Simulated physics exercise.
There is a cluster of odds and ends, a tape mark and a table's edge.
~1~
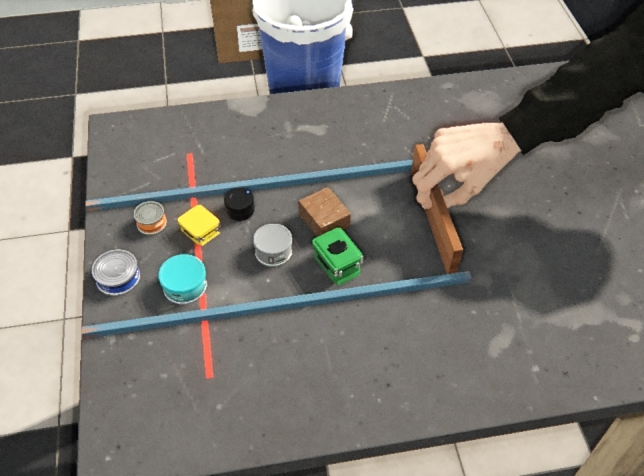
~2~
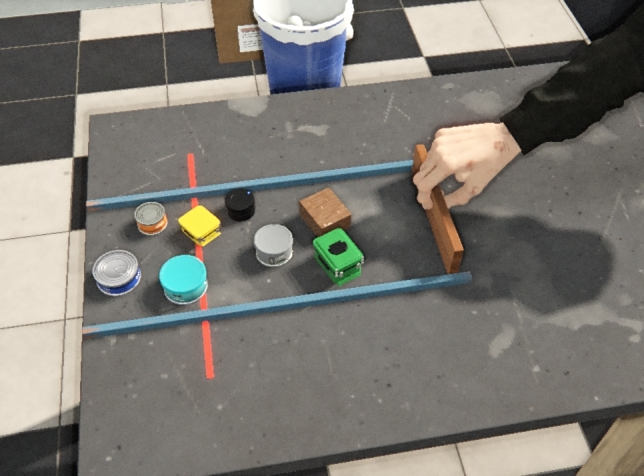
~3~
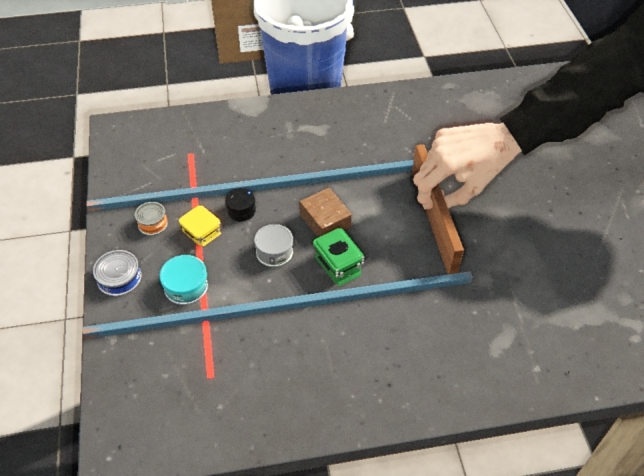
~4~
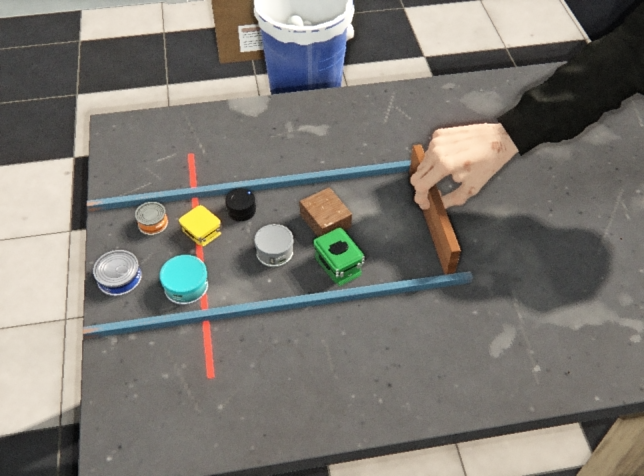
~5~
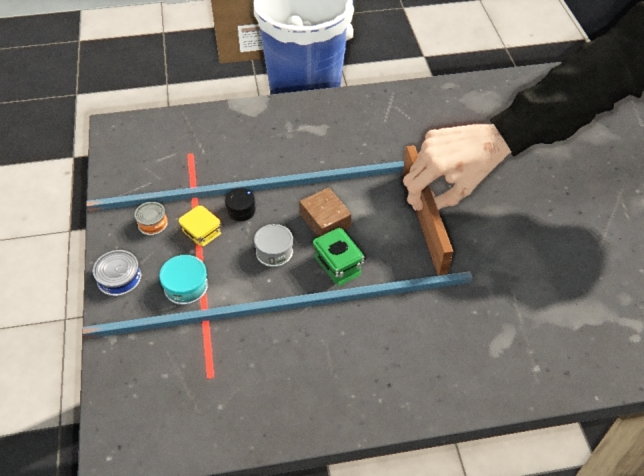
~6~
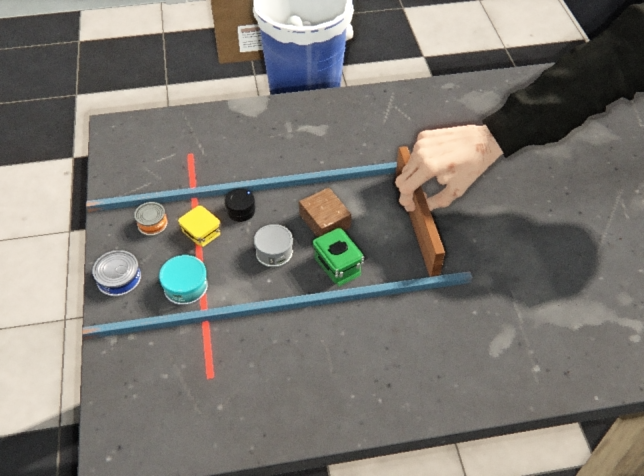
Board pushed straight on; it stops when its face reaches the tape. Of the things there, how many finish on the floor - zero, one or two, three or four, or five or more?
Zero finish on the floor.
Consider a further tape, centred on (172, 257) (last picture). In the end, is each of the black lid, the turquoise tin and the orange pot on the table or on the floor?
Here the black lid is not lost; the turquoise tin is not lost; last, the orange pot is not lost.
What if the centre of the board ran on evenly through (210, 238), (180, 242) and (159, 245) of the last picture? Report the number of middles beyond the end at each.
Respectively, 0, 0 and 1.
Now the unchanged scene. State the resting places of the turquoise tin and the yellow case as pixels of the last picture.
The turquoise tin ends up near (145, 298), and the yellow case near (144, 237).
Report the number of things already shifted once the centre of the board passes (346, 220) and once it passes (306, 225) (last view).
Up to then 2, and up to the other point 3.
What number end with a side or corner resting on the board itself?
Total: 2.
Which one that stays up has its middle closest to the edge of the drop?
Answer: The blue tin.
Soon after, none off yet; blue tin at rest near (117, 273); orange pot at rest near (151, 219); turquoise tin at rest near (184, 280).
At rest, the number that fall off is zero.
